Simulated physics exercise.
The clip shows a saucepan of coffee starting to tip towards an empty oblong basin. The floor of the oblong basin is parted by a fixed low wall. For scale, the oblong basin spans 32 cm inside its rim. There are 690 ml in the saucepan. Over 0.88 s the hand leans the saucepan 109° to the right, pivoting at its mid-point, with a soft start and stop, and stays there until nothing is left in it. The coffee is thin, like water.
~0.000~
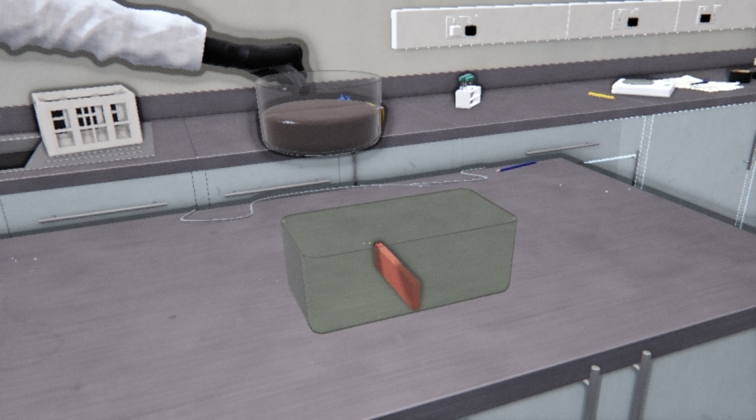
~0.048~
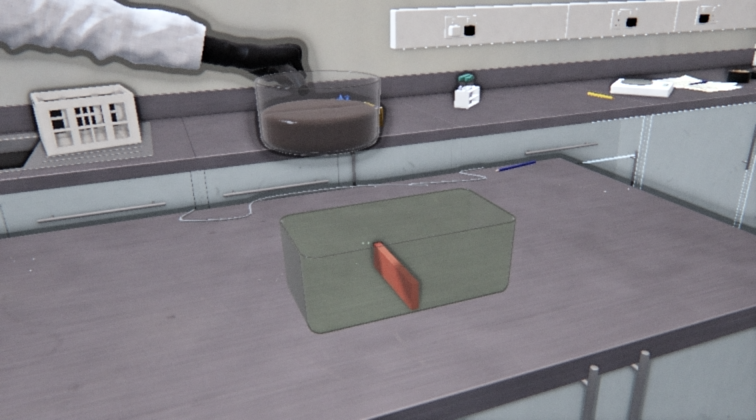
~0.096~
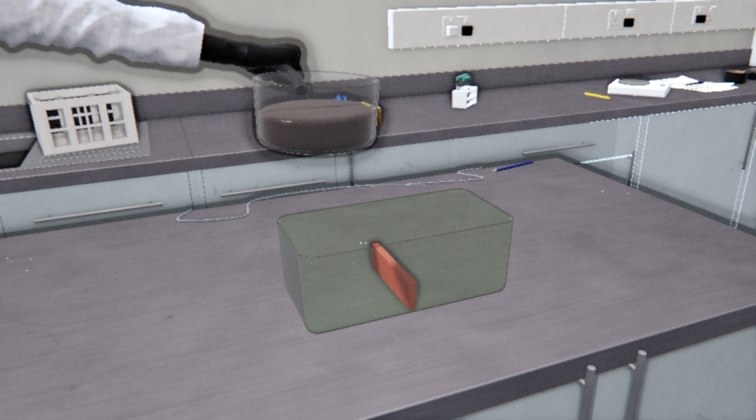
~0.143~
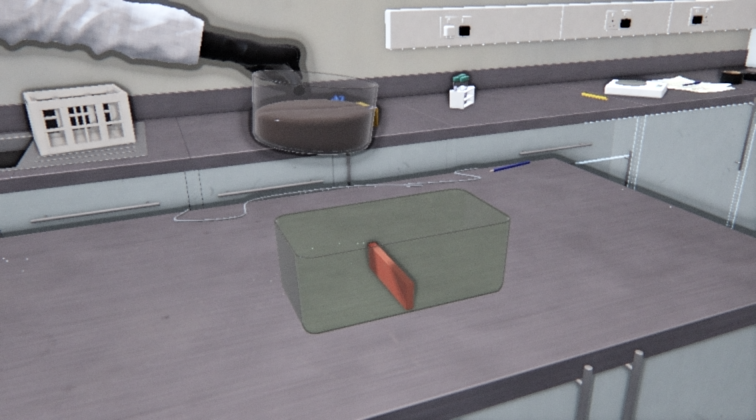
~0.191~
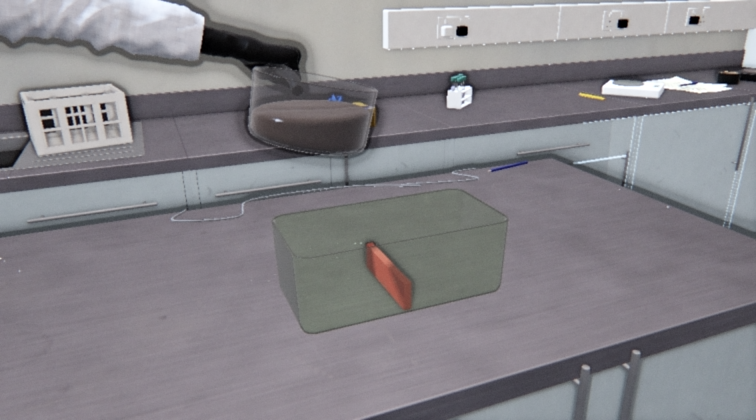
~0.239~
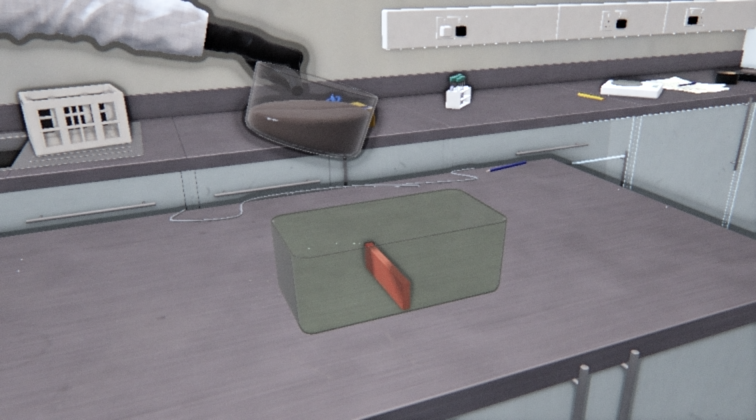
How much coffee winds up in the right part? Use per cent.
Roughly 63 per cent is past the wall.
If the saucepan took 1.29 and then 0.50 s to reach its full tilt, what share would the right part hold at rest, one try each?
In turn about 75 and 50 per cent.
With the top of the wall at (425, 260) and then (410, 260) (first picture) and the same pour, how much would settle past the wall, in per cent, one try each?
In turn about 15 and 40 per cent.
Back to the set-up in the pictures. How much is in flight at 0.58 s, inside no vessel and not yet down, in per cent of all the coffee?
Near 42 in a hundred.
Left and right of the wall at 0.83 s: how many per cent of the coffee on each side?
Some 14 per cent left and 62 right.
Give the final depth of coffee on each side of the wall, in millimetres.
Left about 12 mm, right about 18 mm.
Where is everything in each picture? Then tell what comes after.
It leans 0°; its right rim is at (376, 76); the coffee meets the walls at (262, 115) and (372, 105); the oblong basin's rim runs from (291, 238) to (493, 204); the wall's top is at (396, 263), in the first frame.
It leans 1°; its right rim is at (375, 77); the coffee meets the walls at (262, 115) and (372, 105), in the second frame.
It leans 3°; its right rim is at (374, 80); the coffee meets the walls at (259, 114) and (369, 105), in the third frame.
It leans 7°; its right rim is at (373, 84); the coffee meets the walls at (256, 114) and (366, 106), in the fourth frame.
It leans 12°; its right rim is at (372, 89); the coffee meets the walls at (253, 113) and (365, 107), in the fifth frame.
It leans 19°; its right rim is at (372, 96); the coffee meets the walls at (250, 111) and (364, 107), in the sixth frame.
By 0.58 s the tilt is 81° and 52 per cent is still to pour, 0 is left of the wall and 5 right of it.
By 0.83 s the tilt is 108° and 10 per cent is still to pour, 15 is left of the wall and 61 right of it.
By 1.10 s the tilt is 109° and 0 per cent is still to pour, 35 is left of the wall and 62 right of it.
By 1.38 s the tilt is 109° and 0 per cent is still to pour, 36 is left of the wall and 63 right of it.
At rest 36 per cent lies left of the wall, 63 right of it and 1 outside.
